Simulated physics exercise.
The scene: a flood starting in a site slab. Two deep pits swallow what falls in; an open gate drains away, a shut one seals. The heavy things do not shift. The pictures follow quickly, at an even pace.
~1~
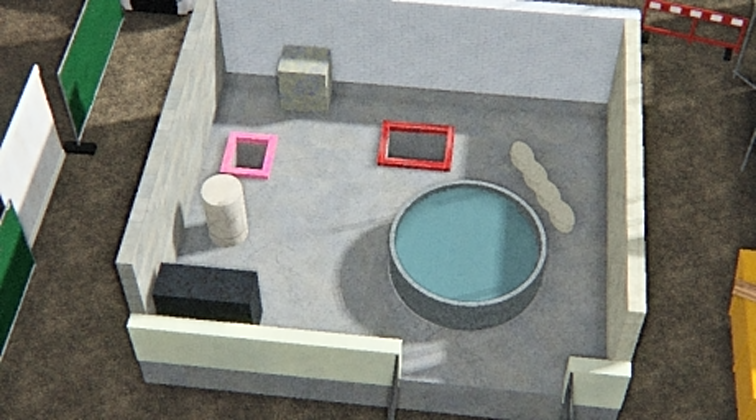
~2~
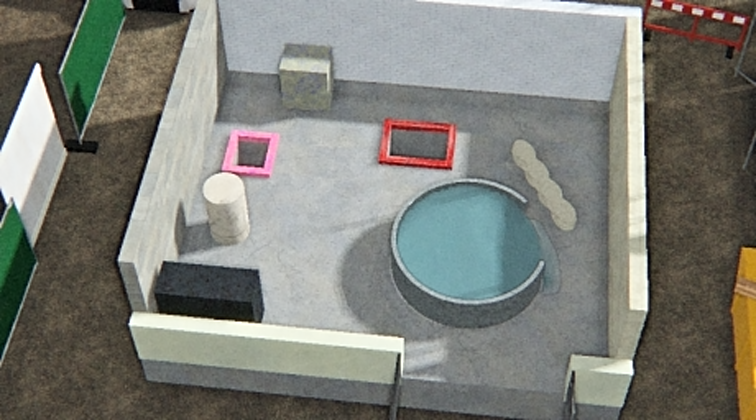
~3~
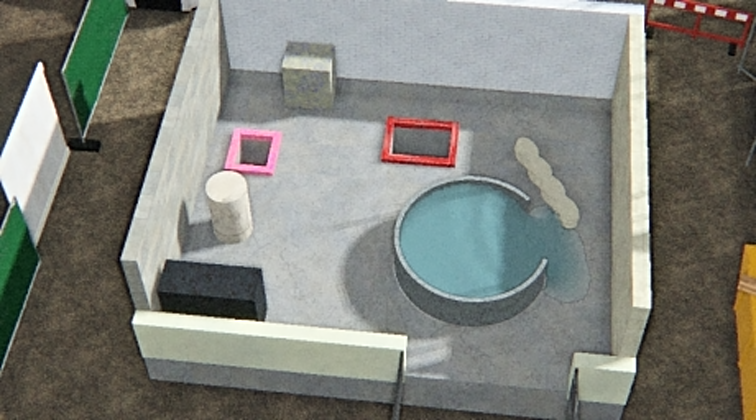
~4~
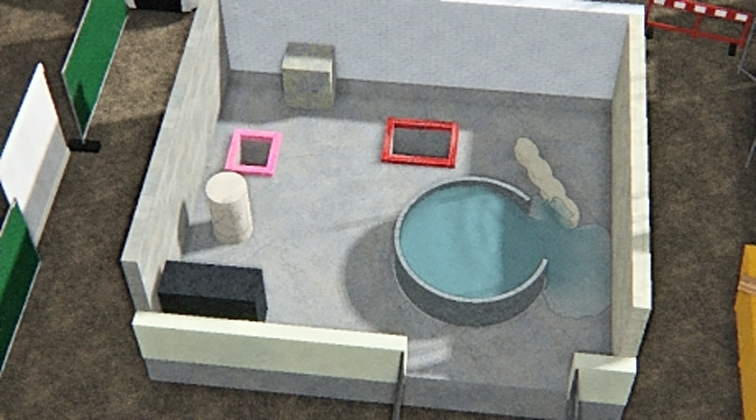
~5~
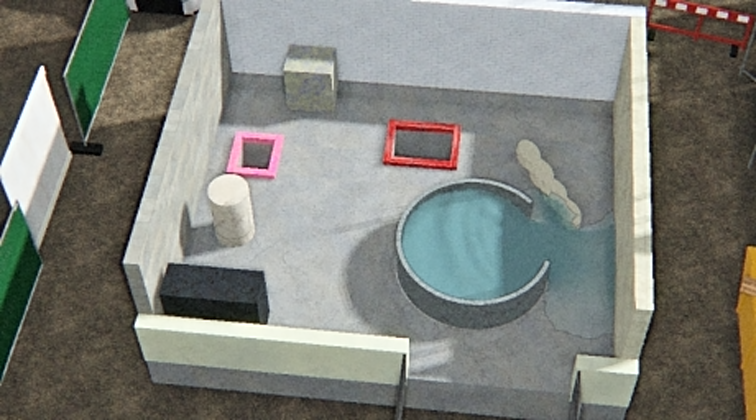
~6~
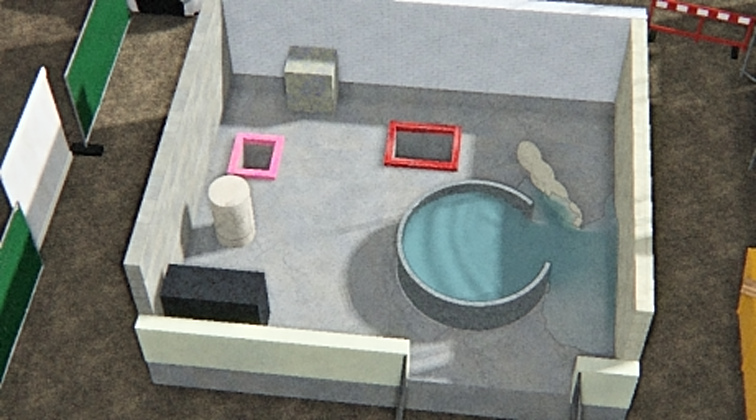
The clip shows a walled slab with a round pool of still water, a white cylinder, a dark block and pink and red rectangular borders; a gap opens in the pool's right side and water pours out, spreading rightward.
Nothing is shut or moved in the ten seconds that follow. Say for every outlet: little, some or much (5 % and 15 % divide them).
In the end: The gate takes over 15 %; the pink pit takes under 5 %; the red pit takes under 5 %.
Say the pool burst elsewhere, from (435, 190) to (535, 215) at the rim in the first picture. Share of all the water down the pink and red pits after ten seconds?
In per cent: Pink 0, red 12.
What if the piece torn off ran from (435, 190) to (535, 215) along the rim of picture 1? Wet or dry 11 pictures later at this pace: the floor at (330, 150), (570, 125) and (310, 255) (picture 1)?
As listed: Dry, wet, free of water.
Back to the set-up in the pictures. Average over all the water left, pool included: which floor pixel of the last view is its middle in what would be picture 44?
Around (477, 222).
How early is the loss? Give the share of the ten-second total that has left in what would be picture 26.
Near 30 in a hundred.
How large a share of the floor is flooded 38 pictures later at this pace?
Close to 75 %.
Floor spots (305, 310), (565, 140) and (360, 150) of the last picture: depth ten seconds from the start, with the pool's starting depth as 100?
Roughly 10, 10 and 6 per cent, in turn.
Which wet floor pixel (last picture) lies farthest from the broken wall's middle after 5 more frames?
Around (614, 122).
A moment on, water covers 20 % of the floor; the gate 0 %, the pink pit 0 %, the red pit 0 %.
Next, water covers 35 % of the floor; the gate 1 %, the pink pit 0 %, the red pit 0 %.
Then, water covers 50 % of the floor; the gate 7 %, the pink pit 0 %, the red pit 0 %.
Later, water covers 75 % of the floor; the gate 16 %, the pink pit 0 %, the red pit 1 %.
In the end, water covers 95 % of the floor; the gate 23 %, the pink pit 0 %, the red pit 1 %.
